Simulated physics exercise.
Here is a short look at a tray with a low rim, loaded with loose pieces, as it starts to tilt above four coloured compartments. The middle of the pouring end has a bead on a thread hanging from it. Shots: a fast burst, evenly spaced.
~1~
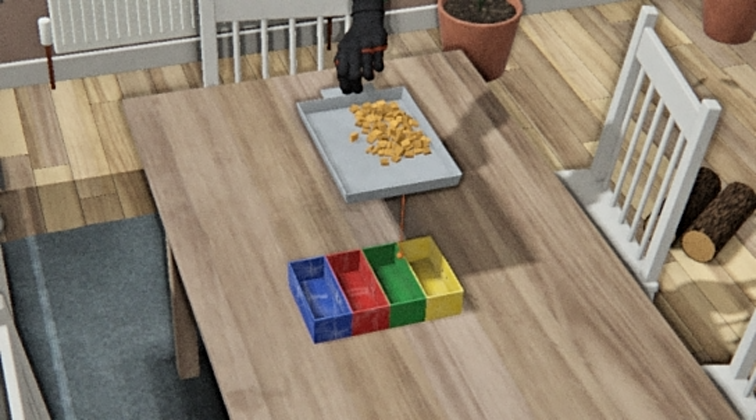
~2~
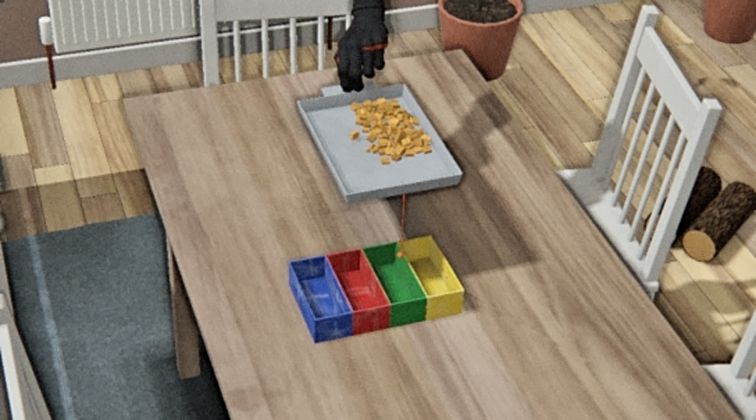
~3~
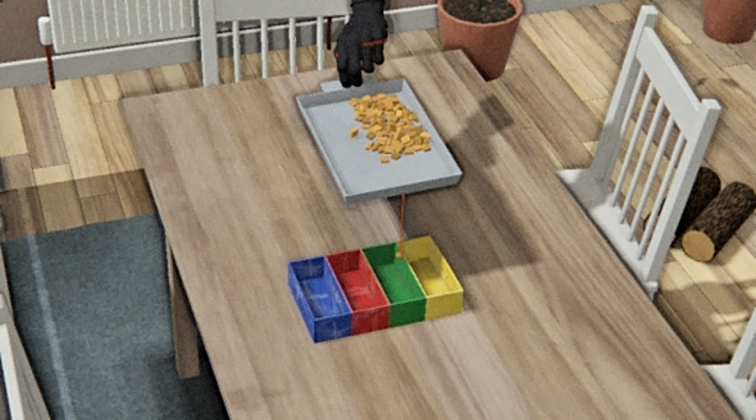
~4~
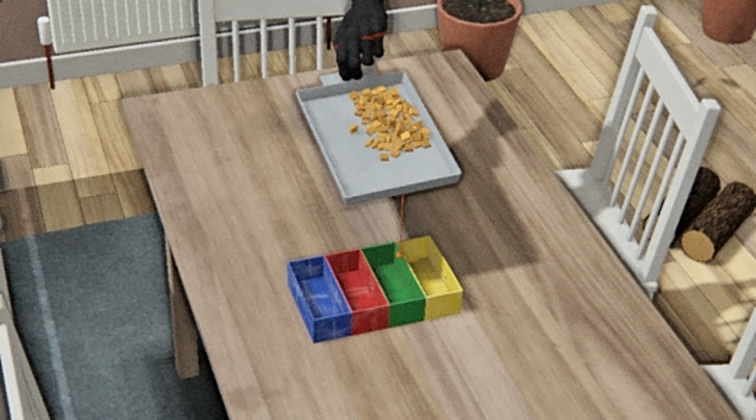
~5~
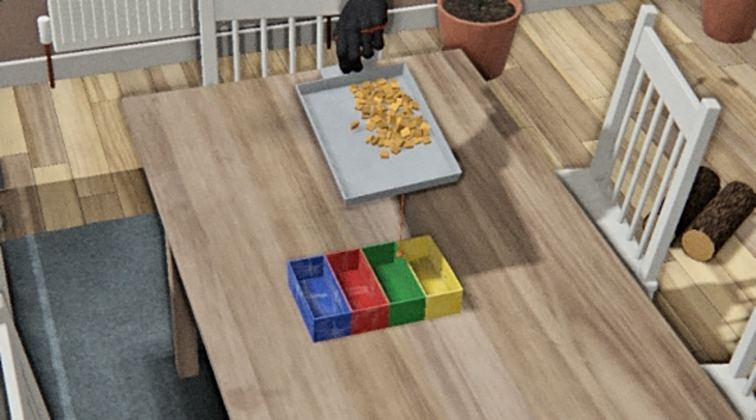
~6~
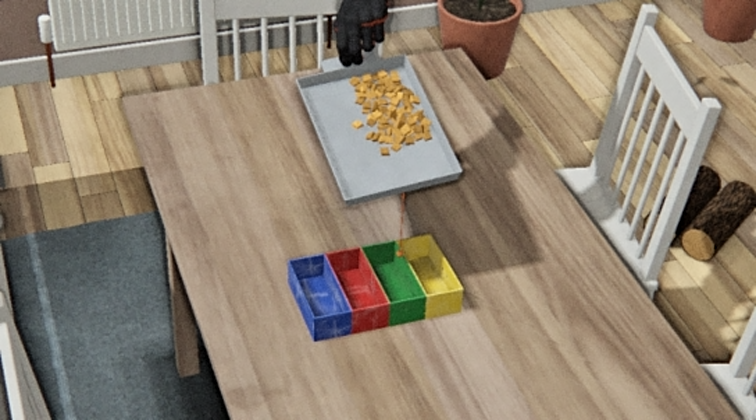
The clip shows a black-gloved hand at the far end of a grey tray of golden cereal pieces, above blue, red, green and yellow compartments on a wooden table, as the tray tilts slightly, its near left corner lowest.
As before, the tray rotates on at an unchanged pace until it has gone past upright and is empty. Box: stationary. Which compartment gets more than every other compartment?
The red compartment gets the most.
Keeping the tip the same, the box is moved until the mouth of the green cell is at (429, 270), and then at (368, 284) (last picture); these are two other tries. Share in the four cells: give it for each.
Roughly 90% on the first try and 100% on the second.
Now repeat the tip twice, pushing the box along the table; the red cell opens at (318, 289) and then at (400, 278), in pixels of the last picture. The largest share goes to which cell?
First try: The cell in green; second try: The blue cell.
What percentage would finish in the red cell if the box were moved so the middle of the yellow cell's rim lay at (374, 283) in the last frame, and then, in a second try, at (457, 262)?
Roughly 0% first, roughly 40% second.
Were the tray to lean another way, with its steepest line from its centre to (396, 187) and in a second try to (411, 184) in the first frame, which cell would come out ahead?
First try: The cell in yellow; second try: The cell in yellow.
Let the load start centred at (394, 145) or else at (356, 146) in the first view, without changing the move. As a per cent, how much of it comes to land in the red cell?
Estimate: 60 % first, 70 % second.
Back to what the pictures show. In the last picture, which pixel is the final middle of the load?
At about (357, 300), give or take.
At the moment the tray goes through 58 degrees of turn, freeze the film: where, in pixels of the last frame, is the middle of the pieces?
In the last view, the load is centred near (370, 188).
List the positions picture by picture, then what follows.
Corners of the pouring end at (348, 192) and (458, 173), level; middle of the load at (391, 131), cereal squares; bead on its thread at (400, 255); blue cell at (333, 326); red cell at (371, 318); green cell at (408, 311); yellow cell at (444, 303), in the first picture.
Corners of the pouring end at (348, 192) and (458, 172), level; middle of the load at (392, 129), in the second picture.
Corners of the pouring end at (348, 193) and (458, 172), tipped barely, lowest at the left corner; middle of the load at (391, 126), in the third picture.
Corners of the pouring end at (347, 195) and (457, 172), tipped a little, lowest at the left corner; middle of the load at (391, 120), in the fourth picture.
Corners of the pouring end at (347, 196) and (457, 171), tipped a little, lowest at the left corner; middle of the load at (391, 115), in the fifth picture.
Corners of the pouring end at (347, 197) and (458, 170), tipped a little, lowest at the left corner; middle of the load at (392, 109); blue cell at (333, 324); red cell at (370, 316); green cell at (407, 309); yellow cell at (444, 302), in the sixth picture.
Soon after the last picture, tray tipped steeply; most on the tray; a stray few in the green cell; a small part falling or outside the box.
A little later, tray tipped right over; most on the tray; a small part in the red cell; a small part in the blue cell; a stray few in the green cell; a stray few in the yellow cell; a small part falling or outside the box.
Later still, tray tipped past a quarter turn; about two thirds in the red cell; about a quarter in the green cell; a small part in the blue cell; a stray few in the yellow cell; a stray few falling or outside the box.
At rest, tray tipped past a quarter turn; about two thirds in the red cell; about a quarter in the green cell; a small part in the blue cell; a stray few in the yellow cell; a stray few outside the box.
